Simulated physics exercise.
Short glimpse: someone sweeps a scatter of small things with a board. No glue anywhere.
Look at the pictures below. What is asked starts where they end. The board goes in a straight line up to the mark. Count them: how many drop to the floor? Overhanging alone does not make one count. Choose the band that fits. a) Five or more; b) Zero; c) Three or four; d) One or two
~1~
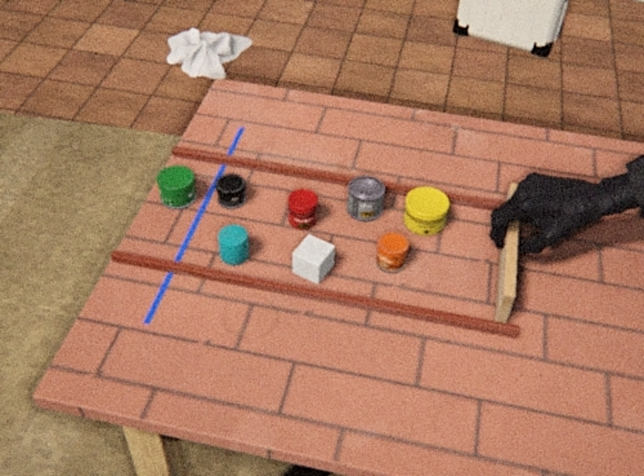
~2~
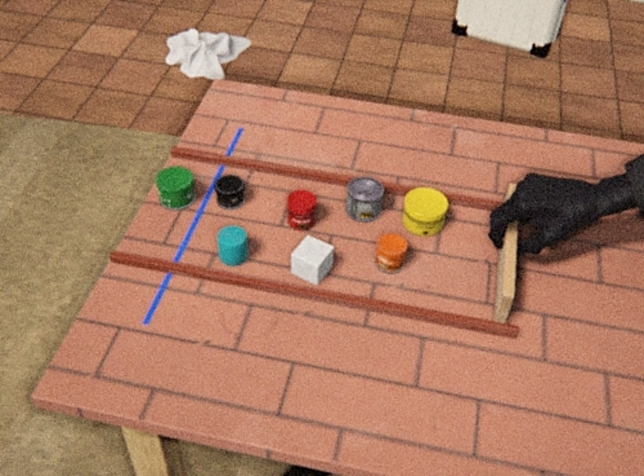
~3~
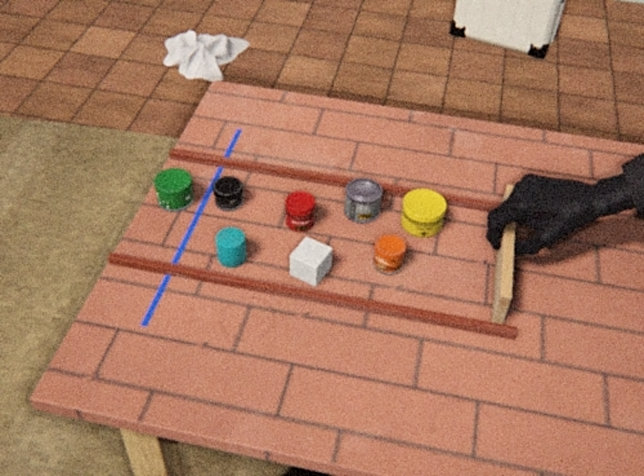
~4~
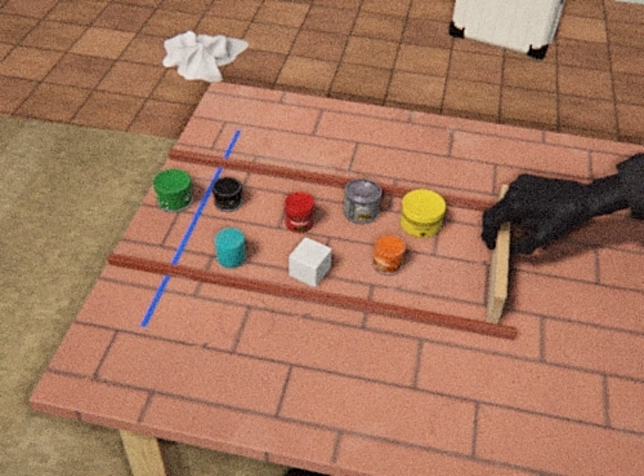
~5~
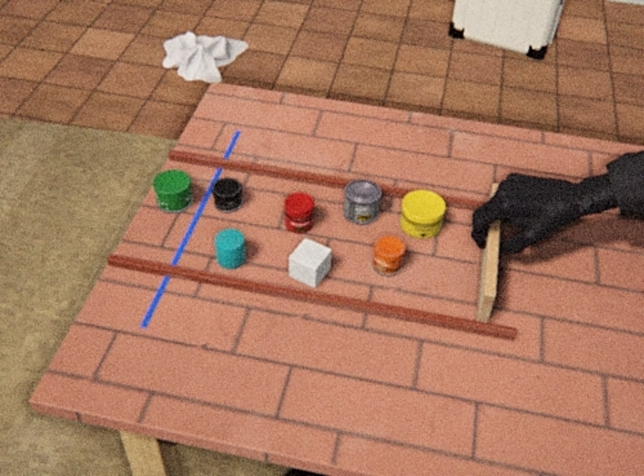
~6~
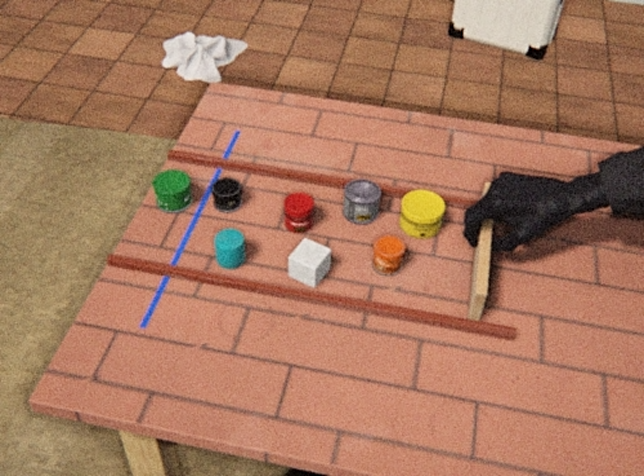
Answer: D.
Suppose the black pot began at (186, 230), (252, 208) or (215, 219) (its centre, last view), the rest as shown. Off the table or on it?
Taking the spots in order, it holds firm, holds firm, and holds firm.
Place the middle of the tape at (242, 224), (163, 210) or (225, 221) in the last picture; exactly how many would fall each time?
You'd get 0, then 4, then 0.
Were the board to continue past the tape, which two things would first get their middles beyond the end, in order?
The order is the green pot, the grey pot.
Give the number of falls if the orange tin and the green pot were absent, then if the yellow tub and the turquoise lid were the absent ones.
You'd get 0 in the first case and 1 in the second one.
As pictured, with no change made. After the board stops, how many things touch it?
That would be 4 of them.
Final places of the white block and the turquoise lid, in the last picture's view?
Final centres, in order: Near (164, 240), near (137, 233).
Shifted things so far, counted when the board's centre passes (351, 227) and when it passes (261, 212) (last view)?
Well, it's 3 at the first one and 7 at the second.
A little later, none off yet; green pot at rest near (173, 191); black pot at rest near (227, 195); turquoise lid at rest near (230, 249).
Next, none off yet; green pot at rest near (173, 191); black pot shifted about its own width near (207, 198); turquoise lid shifted about its own width near (188, 242).
When it is over, the number that fall off is one or two; down, green pot.
